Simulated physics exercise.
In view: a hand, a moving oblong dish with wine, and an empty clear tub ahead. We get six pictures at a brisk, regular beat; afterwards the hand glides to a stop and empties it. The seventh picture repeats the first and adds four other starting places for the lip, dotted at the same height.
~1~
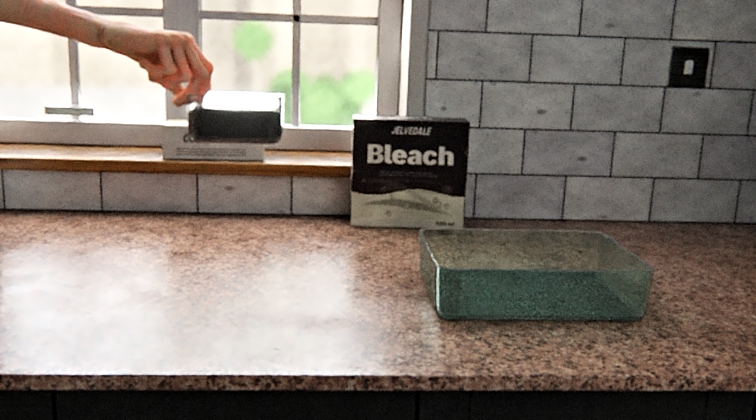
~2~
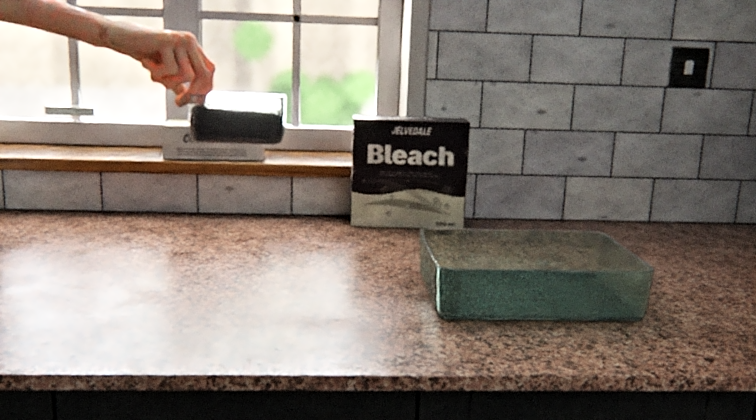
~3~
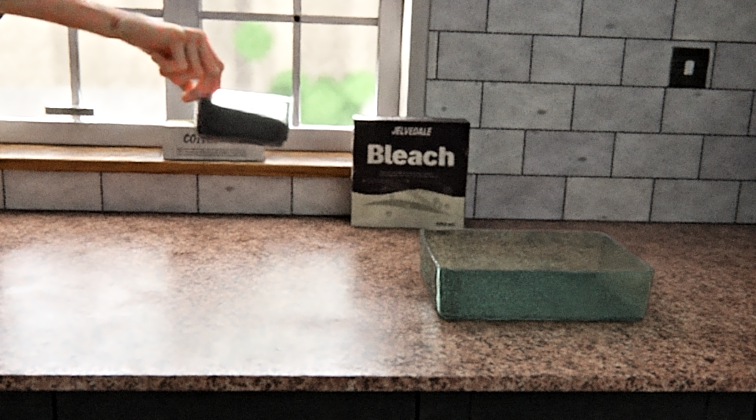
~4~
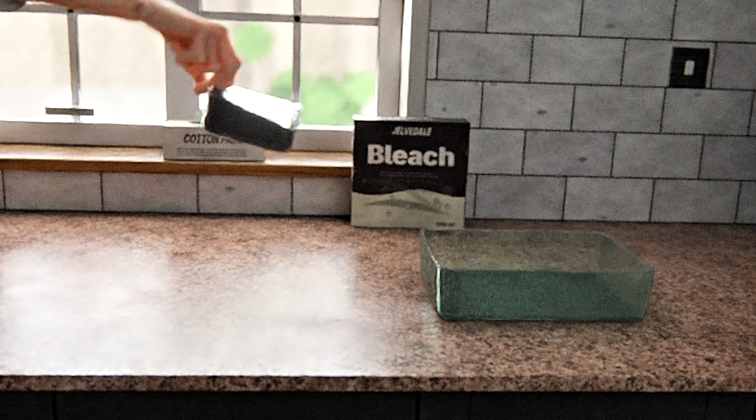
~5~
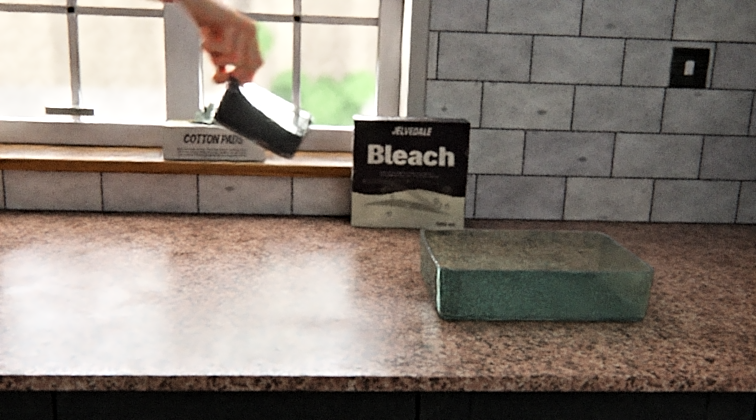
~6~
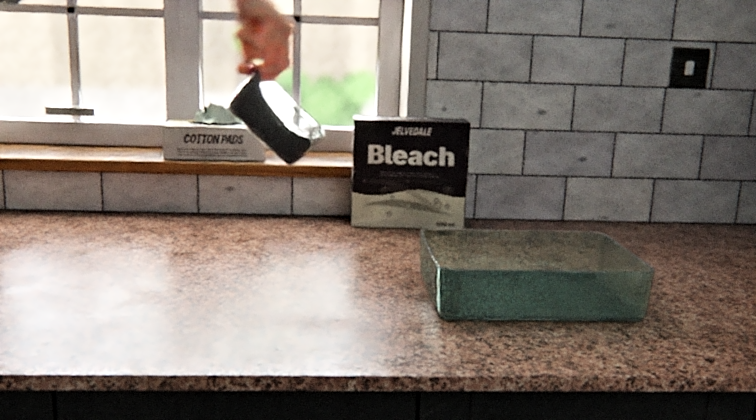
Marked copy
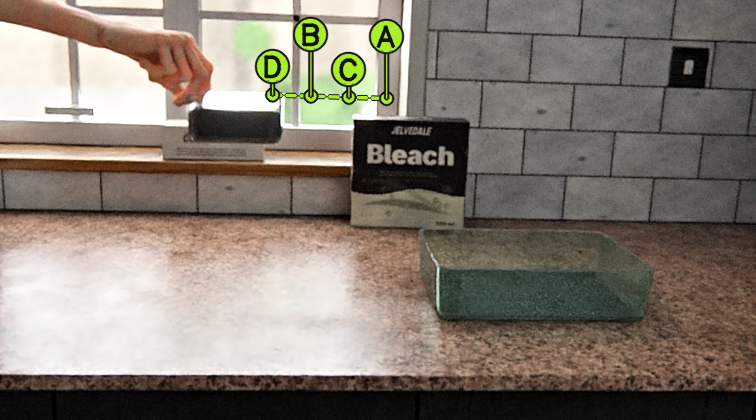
Hand holding an oblong dish of dark contents by a window, moving it right and tilting it steeply towards a clear tub.
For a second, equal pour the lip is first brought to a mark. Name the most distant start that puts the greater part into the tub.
The answer is dot B.
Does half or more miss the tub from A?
No.
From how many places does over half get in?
Three.
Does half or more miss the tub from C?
No, not at all.
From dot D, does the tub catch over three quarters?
No, it does not.
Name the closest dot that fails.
That would be D.
On the marked copy, A at (386, 98); B at (310, 96); C at (348, 97); D at (272, 94).
With A, about 76 % lands in the tub, 5 % falls short and 20 % goes beside or beyond.
With B, about 78 % lands in the tub, 9 % falls short and 13 % goes beside or beyond.
With C, about 82 % lands in the tub, 3 % falls short and 15 % goes beside or beyond.
With D, about 22 % lands in the tub, 73 % falls short and 5 % goes beside or beyond.
